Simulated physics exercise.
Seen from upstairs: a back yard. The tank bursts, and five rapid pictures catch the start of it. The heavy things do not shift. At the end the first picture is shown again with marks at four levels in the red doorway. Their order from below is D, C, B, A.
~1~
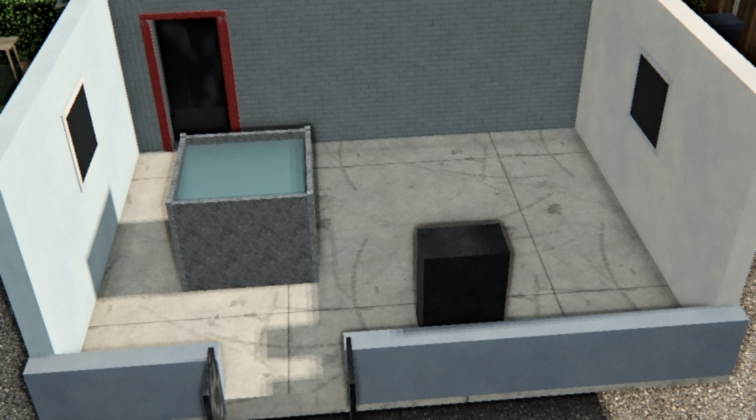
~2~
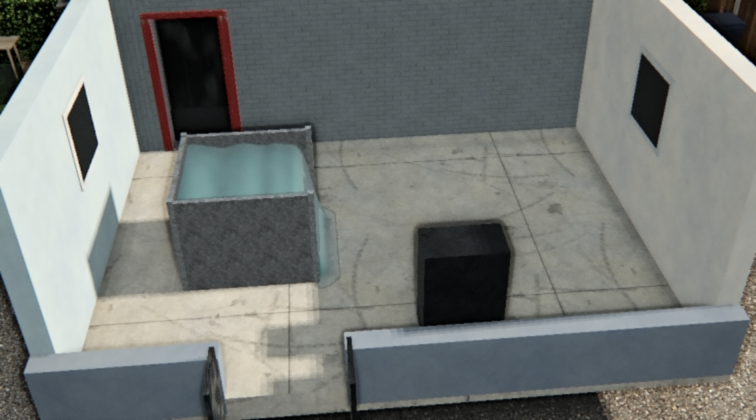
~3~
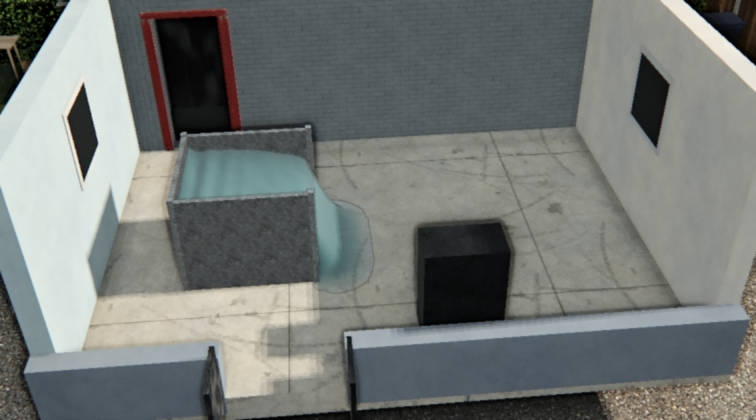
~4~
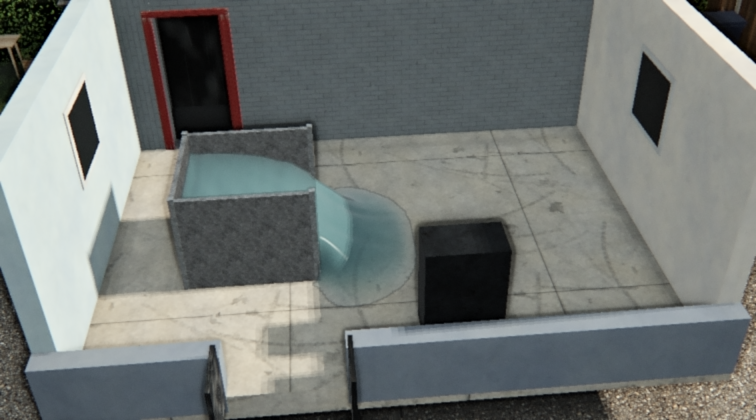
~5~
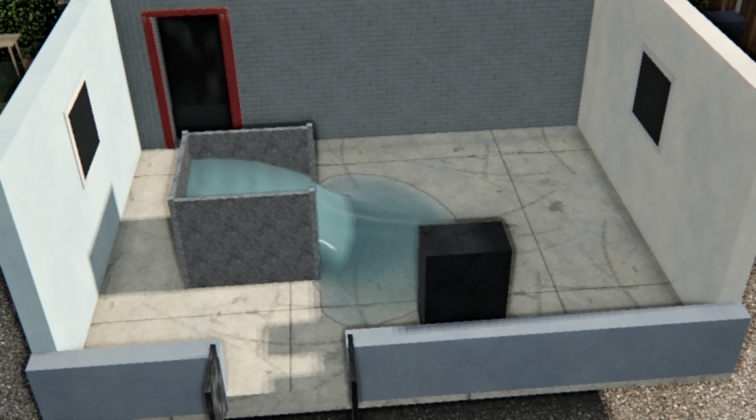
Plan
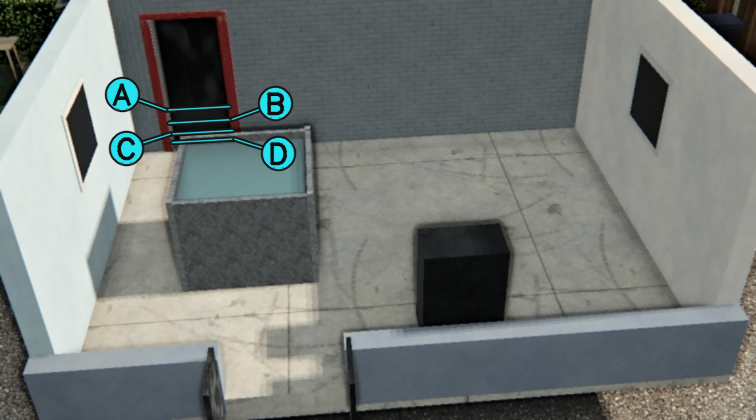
At the start, water lies still in a square stone tank near a red doorway in a walled yard. The tank's right side opens and the water surges out, its level inside sinking. It spreads across the concrete in a widening, rounded sheet, reaching the black block by the end.
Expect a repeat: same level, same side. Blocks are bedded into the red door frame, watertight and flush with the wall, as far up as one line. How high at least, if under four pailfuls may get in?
Line D.
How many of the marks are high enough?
All of them.
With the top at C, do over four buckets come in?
No.
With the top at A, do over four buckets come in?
No, not at all.
On the marked copy, A at (198, 108); B at (200, 121); C at (201, 132); D at (203, 140); from the bottom up D, C, B, A.
With A, nothing gets over.
With B, nothing gets over.
With C, nothing gets over.
With D, nothing gets over.
